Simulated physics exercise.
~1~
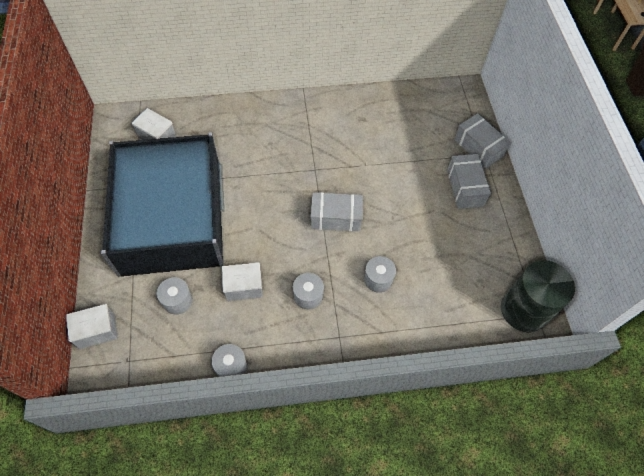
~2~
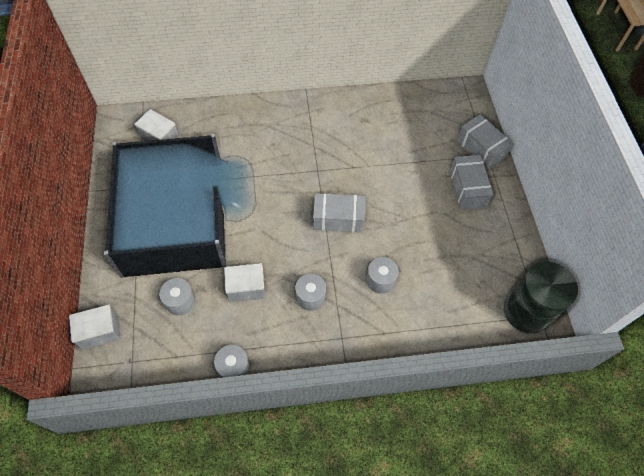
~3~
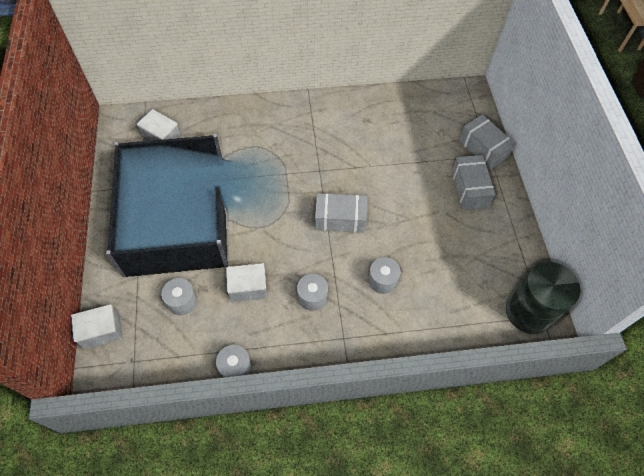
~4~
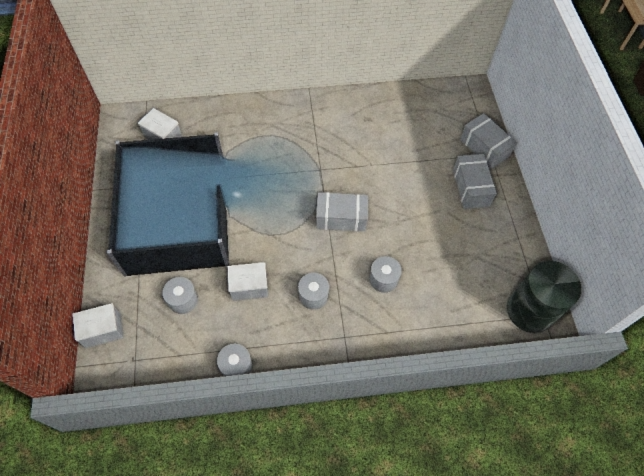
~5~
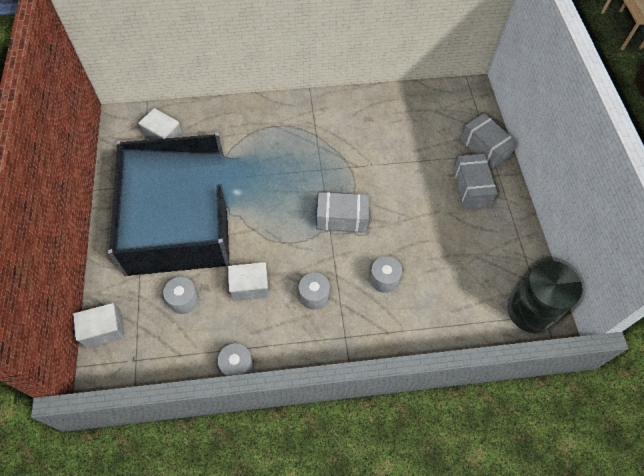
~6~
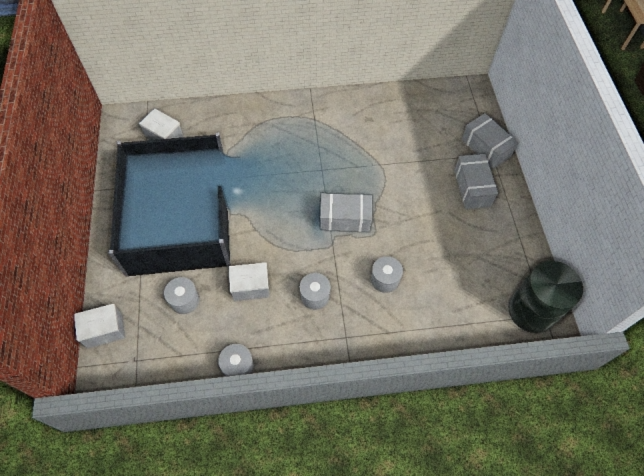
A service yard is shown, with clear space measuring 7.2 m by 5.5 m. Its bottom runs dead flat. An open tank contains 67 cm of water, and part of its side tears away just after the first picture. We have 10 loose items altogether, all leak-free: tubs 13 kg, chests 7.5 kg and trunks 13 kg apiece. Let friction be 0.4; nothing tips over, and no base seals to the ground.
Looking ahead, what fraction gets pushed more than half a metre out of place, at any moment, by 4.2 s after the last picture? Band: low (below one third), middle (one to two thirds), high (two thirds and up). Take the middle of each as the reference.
Low.
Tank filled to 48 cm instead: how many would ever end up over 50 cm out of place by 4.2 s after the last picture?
Result: 3.
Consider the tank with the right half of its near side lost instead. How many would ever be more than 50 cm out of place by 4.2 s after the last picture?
Then the count would be 4.
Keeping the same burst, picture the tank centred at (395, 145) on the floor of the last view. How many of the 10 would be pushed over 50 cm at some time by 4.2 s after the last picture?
The count would be 3.
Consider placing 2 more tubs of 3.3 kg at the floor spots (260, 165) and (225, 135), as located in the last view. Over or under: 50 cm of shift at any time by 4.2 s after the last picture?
In order: Beyond it, within it.
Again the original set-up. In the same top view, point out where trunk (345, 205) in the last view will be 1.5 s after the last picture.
It ends up close to (468, 251).
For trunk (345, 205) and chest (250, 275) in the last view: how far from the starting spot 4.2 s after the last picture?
Shifts in order: 250 cm; 0 cm.
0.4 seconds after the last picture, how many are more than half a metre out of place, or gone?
I make it 0.
Then, 0.4 s after the last picture 0 of 10 are over 50 cm from their spots; 0 afloat.
Then, 1.5 s after the last picture 2 of 10 are over 50 cm from their spots; 2 afloat.
Then, 2.8 s after the last picture 2 of 10 are over 50 cm from their spots; 3 afloat.
Then, 4.2 s after the last picture 3 of 10 are over 50 cm from their spots, and 3 have been at some point; 3 afloat.
